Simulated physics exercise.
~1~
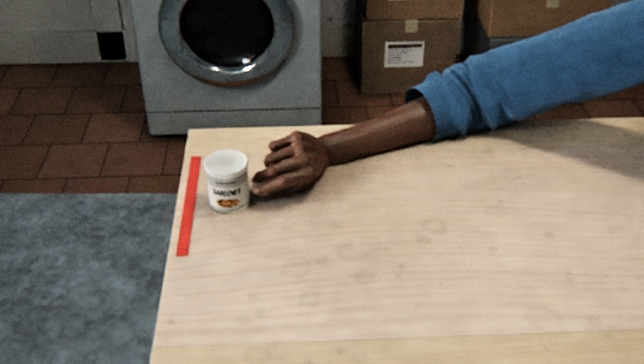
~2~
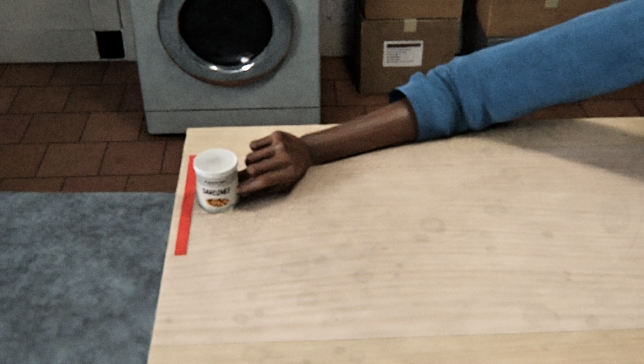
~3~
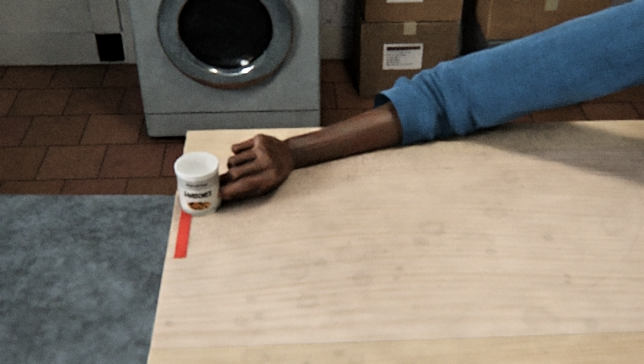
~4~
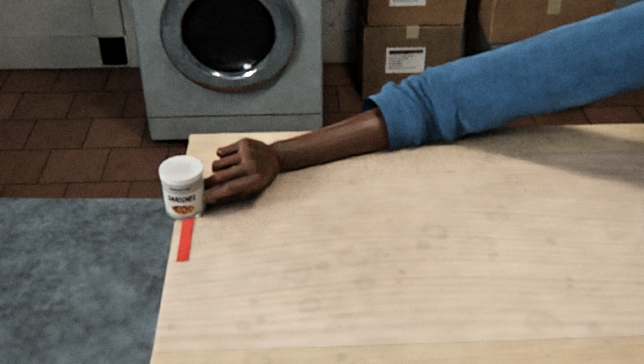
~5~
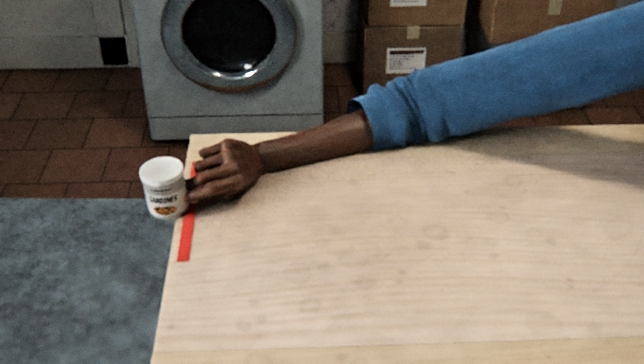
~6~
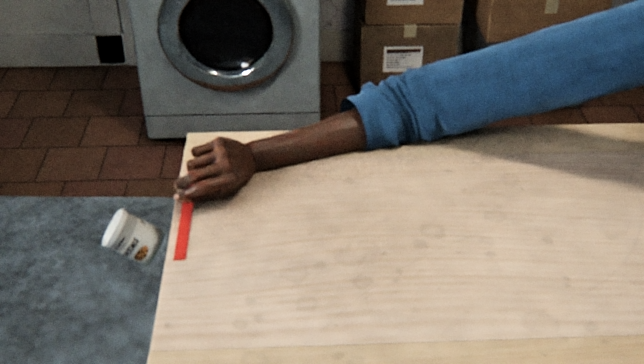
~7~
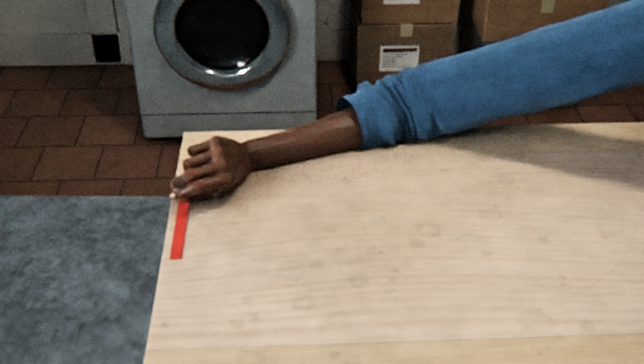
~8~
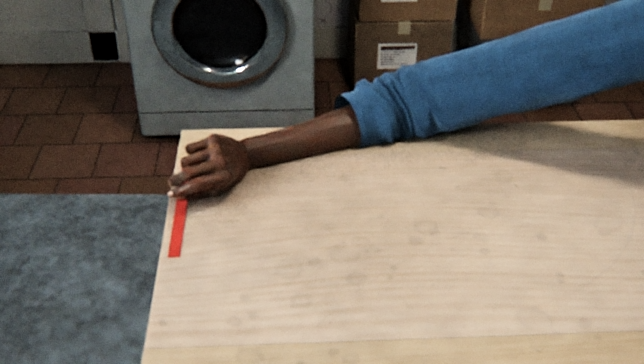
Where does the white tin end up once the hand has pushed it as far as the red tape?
It goes over the left edge of the table and falls towards the floor, dropping out of view while the hand stays by the tape.
White tin sliding left across a wooden table under a hand's push, passing red tape, tipping over the edge and falling off.
